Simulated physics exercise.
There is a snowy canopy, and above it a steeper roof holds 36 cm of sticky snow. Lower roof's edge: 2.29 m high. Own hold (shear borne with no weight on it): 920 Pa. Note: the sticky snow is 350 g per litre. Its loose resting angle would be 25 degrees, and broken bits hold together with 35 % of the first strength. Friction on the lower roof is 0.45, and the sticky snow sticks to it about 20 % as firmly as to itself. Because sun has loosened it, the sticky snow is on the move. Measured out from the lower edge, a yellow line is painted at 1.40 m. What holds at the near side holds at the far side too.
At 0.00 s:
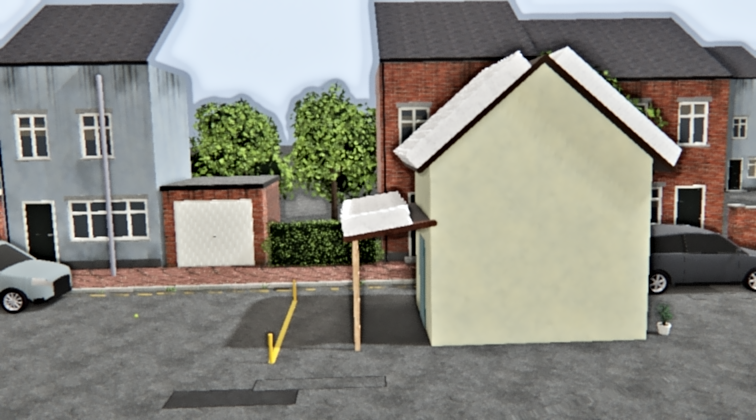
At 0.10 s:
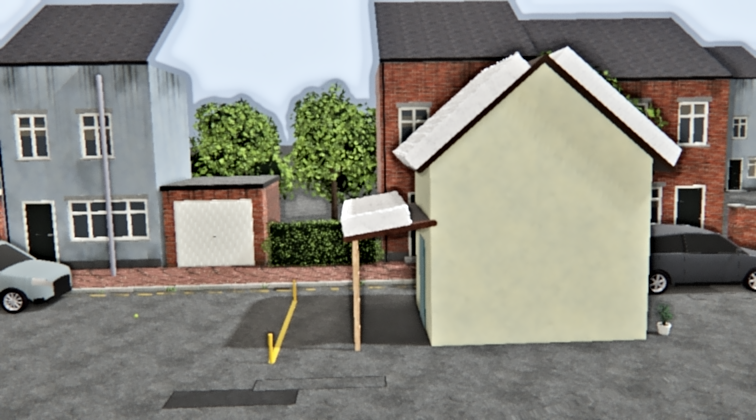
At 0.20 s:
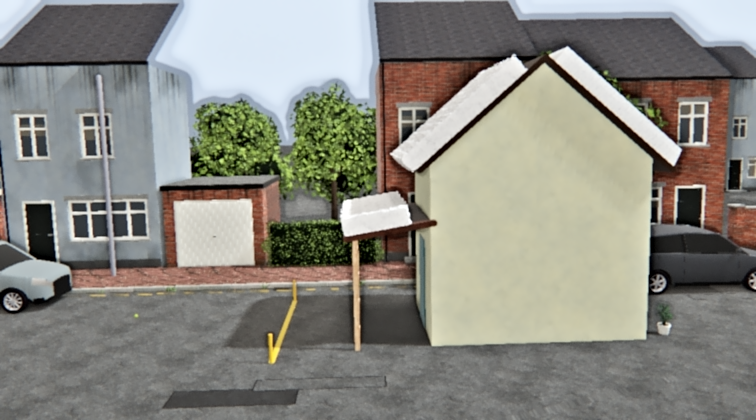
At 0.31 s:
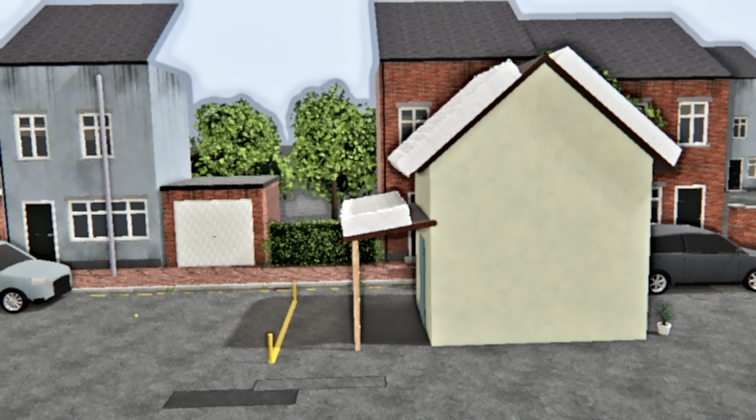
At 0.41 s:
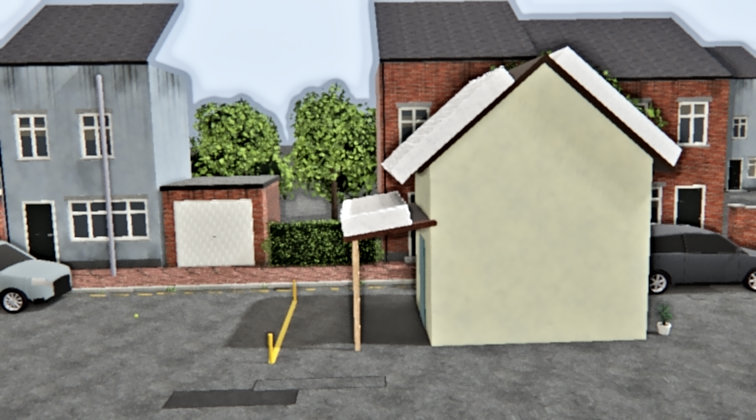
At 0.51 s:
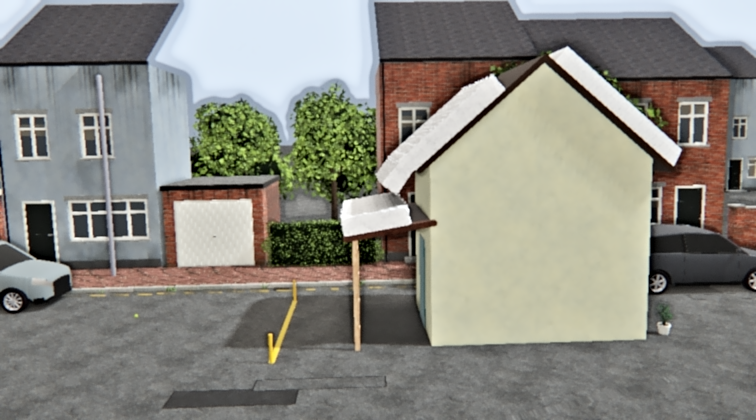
Sticky snow slides down the left side of the steep roof, jutting past its edge and cracking.
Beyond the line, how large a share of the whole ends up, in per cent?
Roughly 48 per cent.
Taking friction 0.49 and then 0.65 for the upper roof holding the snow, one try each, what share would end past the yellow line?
20 %, then 6 %.
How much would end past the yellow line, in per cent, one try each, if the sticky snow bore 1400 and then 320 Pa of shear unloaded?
About 40 % first, about 55 % second.
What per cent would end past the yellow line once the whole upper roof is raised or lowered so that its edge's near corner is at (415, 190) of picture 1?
Then about 25 %.
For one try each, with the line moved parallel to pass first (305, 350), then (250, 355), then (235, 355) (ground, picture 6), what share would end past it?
Respectively 60, 35 and 30 percent would end past it.
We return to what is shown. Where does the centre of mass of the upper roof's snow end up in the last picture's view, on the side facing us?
It sits close to (257, 332).
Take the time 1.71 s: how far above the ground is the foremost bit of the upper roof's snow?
About 0.0 m.
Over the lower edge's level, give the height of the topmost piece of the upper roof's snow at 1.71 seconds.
It sits some 0.5 m above the lower edge at that time.
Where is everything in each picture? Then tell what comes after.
The first picture shows leading edge of the sticky snow at (416, 167).
The second picture shows leading edge of the sticky snow at (415, 168), its middle shifted 2.5 cm.
The third picture shows leading edge of the sticky snow at (412, 156), its middle shifted 10 cm, 3 % of it past the upper edge, in one piece.
The fourth picture shows leading edge of the sticky snow at (407, 161), its middle shifted 23 cm, 8 % of it past the upper edge, in one piece.
The fifth picture shows leading edge of the sticky snow at (400, 162), its middle shifted 41 cm, 15 % of it past the upper edge, in one piece.
The sixth picture shows leading edge of the sticky snow at (392, 178), its middle shifted 65 cm, 23 % of it past the upper edge, cracking.
After 1.06 s, none is below the lower edge and 0 % is past the line.
After 1.71 s, 57 % is below the lower edge and 28 % is past the line.
After 2.35 s, 76 % is below the lower edge and 47 % is past the line.
After 3.00 s, 76 % is below the lower edge and 48 % is past the line.
After 3.10 s, at the end, 76 % is below the lower edge and 48 % is past the line.
